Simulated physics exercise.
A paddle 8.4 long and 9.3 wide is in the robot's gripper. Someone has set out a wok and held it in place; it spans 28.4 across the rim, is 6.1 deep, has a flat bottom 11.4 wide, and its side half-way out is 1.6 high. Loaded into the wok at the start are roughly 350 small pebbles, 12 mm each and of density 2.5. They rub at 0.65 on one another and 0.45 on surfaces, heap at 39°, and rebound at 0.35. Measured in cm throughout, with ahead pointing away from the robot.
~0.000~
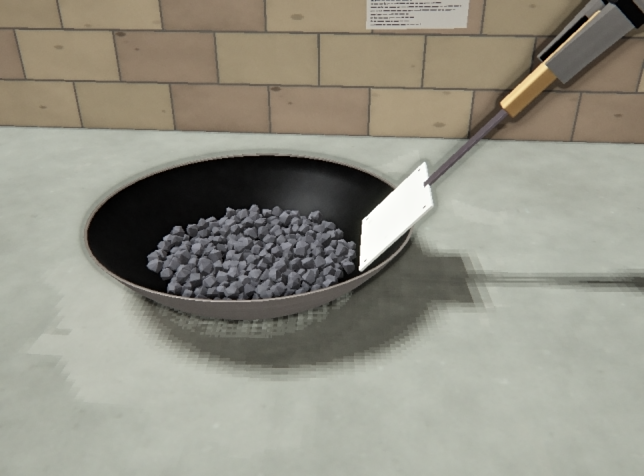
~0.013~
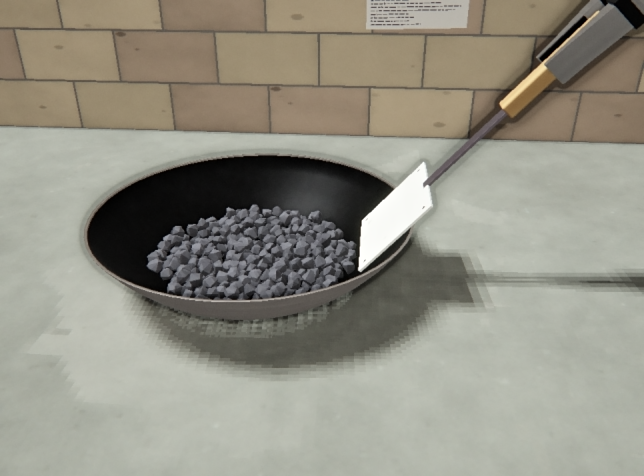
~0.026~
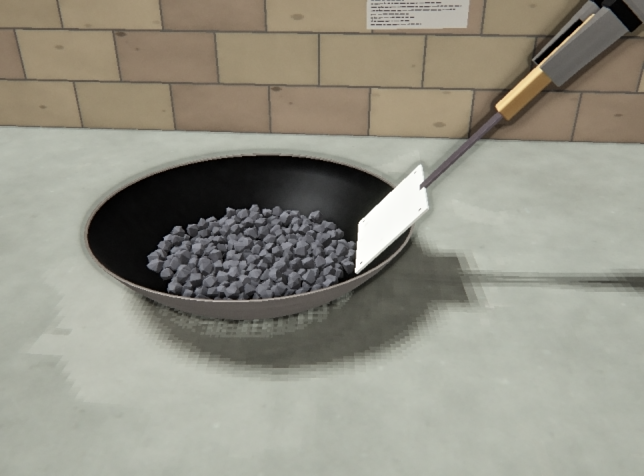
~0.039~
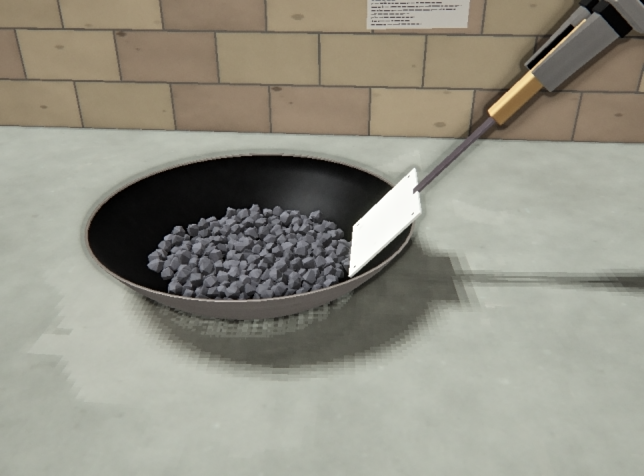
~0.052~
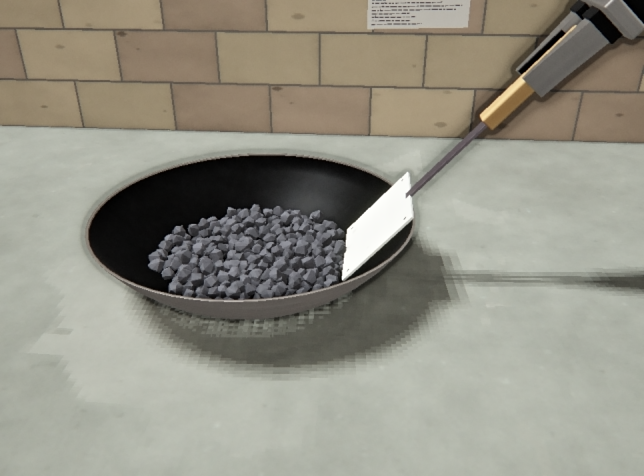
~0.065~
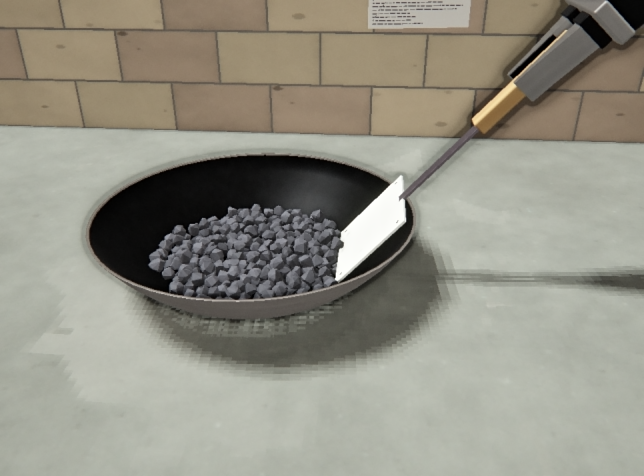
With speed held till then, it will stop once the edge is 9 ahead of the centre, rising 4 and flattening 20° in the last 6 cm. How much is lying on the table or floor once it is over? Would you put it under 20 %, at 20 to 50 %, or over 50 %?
I would say under 20 %.
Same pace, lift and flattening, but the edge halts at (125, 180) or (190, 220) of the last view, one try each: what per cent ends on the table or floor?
First try about 40 percent, second about 0 percent.
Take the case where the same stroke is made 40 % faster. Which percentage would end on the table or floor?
Approx. 25 per cent.
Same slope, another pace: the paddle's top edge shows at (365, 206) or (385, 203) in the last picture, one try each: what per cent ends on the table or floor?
I'd estimate close to 40 and 35 in a hundred.
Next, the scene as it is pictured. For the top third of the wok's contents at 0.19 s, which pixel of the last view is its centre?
Near (179, 235).
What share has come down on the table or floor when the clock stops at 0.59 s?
Estimate: About 10 percent.
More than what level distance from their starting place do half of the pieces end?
About 7 cm.
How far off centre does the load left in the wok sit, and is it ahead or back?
Offset forward: Around 5.5 cm.
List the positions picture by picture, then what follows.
Paddle top edge at (429, 183), sloping 49°; upper third of the load around (253, 248), from x 155 to 350, top at y 210; 352 in the wok, in the first picture.
Paddle top edge at (428, 183), sloping 49°; upper third of the load around (253, 248), from x 155 to 350, top at y 210, in the second picture.
Paddle top edge at (424, 185), sloping 49°; upper third of the load around (253, 248), from x 155 to 350, top at y 210, in the third picture.
Paddle top edge at (418, 189), sloping 49°; upper third of the load around (253, 248), from x 155 to 350, top at y 210, in the fourth picture.
Paddle top edge at (411, 193), sloping 49°; upper third of the load around (254, 247), from x 155 to 350, top at y 210, in the fifth picture.
Paddle top edge at (403, 197), sloping 49°; upper third of the load around (256, 246), from x 155 to 350, top at y 210; 352 in the wok, in the sixth picture.
By 0.19 s, sloping 49°, highest piece 6 above the table; 352 in the wok.
By 0.32 s, sloping 43°, highest piece 8 above the table; 343 in the wok, 9 on the blade or in flight.
By 0.59 s, sloping 29°, highest piece 7 above the table; 317 in the wok, 33 on the table or floor, 2 on the blade or in flight.
By 1.64 s, sloping 29°, highest piece 7 above the table; 317 in the wok, 35 on the table or floor.
Final count, 317 in the wok, 35 on the table or floor. That is 10 % on the table or floor.
